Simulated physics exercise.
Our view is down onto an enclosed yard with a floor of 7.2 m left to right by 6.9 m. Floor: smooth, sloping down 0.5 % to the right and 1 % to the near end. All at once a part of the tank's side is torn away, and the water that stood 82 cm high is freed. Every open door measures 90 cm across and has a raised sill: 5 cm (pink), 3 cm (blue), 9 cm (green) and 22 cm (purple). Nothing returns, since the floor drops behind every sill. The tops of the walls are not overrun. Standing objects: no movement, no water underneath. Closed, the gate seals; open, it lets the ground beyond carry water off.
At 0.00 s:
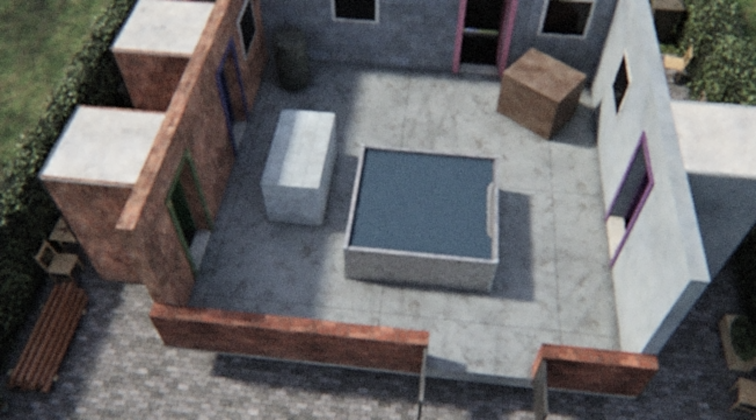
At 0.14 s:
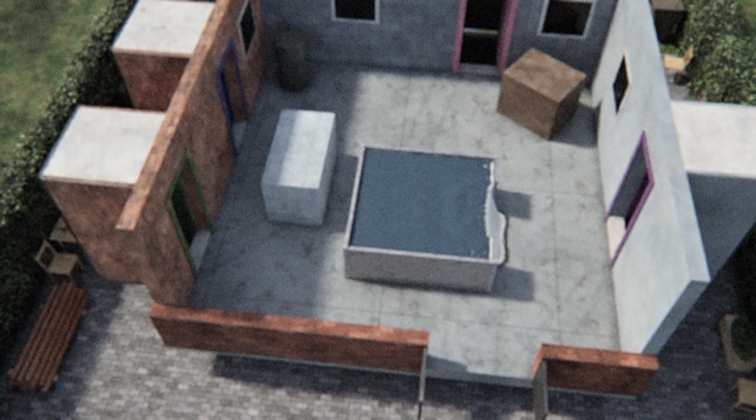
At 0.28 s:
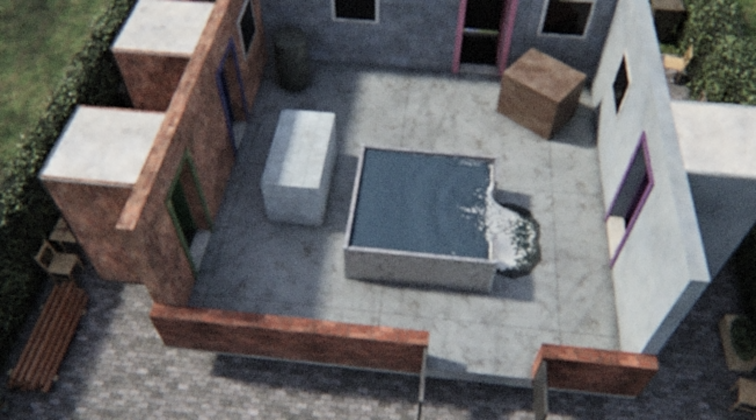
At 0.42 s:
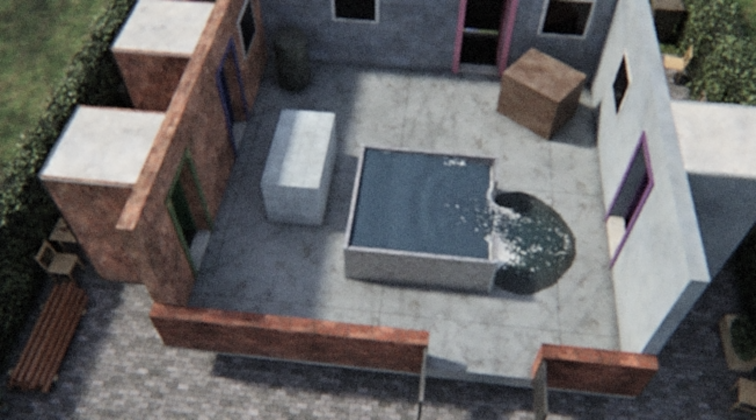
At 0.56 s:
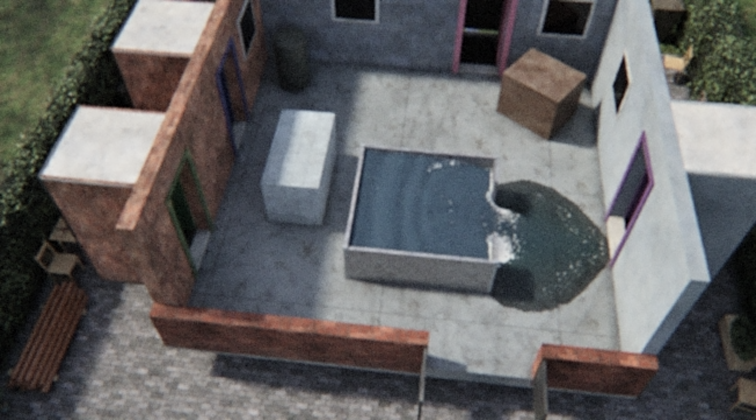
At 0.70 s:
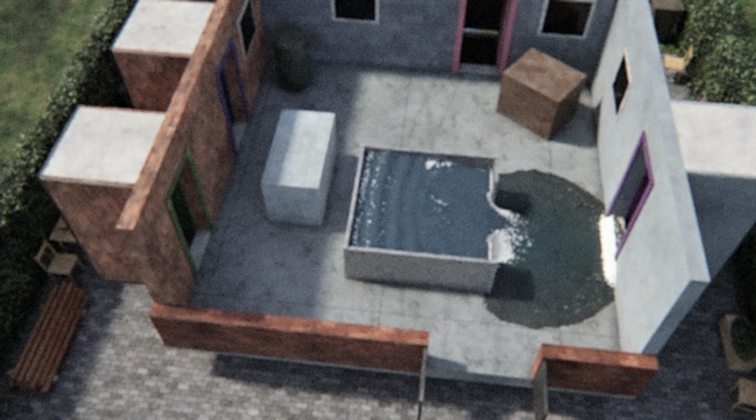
The clip shows a walled yard from above with a full rectangular tank near a pale block and a brown box; the tank's right side breaks open, and water pours out, spreading across the floor to the right-hand wall.
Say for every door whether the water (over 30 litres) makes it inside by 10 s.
The pink door is going to fall short of the limit, the blue door is going to top the limit, the green door is going to fall short of the limit, the purple door is going to top the limit.
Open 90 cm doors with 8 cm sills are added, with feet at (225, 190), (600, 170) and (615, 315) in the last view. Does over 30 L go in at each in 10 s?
Taking them in order, the first gets too little, the second enough and the third enough.
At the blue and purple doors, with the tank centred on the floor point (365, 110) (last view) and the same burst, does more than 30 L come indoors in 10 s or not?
Blue gets no more than that, purple gets no more than that.
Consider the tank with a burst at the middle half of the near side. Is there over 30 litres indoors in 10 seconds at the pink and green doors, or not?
Here's how it goes: Pink falls short, green exceeds it.
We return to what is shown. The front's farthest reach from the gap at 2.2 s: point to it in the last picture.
(590, 84).
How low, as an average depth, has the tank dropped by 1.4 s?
The mean depth is some 60 cm.
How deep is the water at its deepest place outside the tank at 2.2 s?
I'd put it at close to 48 cm.
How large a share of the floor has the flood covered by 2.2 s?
Roughly 25 % of the floor.
After 1.4 s water covers 20 % of the floor and is deepest (46 cm) near (622, 374); pink door not reached, blue door not reached, green door not reached, purple door 45 cm at the sill, 94 L in.
After 2.2 s water covers 25 % of the floor and is deepest (48 cm) near (622, 374); pink door not reached, blue door not reached, green door not reached, purple door 43 cm at the sill, 212 L in.
After 3.5 s water covers 45 % of the floor and is deepest (34 cm) near (622, 374); pink door 7 cm at the sill, 0 L in, blue door not reached, green door not reached, purple door 29 cm at the sill, 309 L in.
After 6.0 s water covers 85 % of the floor and is deepest (26 cm) near (622, 374); pink door 4 cm at the sill, 1 L in, blue door not reached, green door 10 cm at the sill, 1 L in, purple door 20 cm at the sill, 347 L in.
After 10.0 s water covers 100 % of the floor and is deepest (16 cm) near (611, 373); pink door 2 cm at the sill, 1 L in, blue door 11 cm at the sill, 58 L in, green door 11 cm at the sill, 12 L in, purple door 14 cm at the sill, 348 L in.
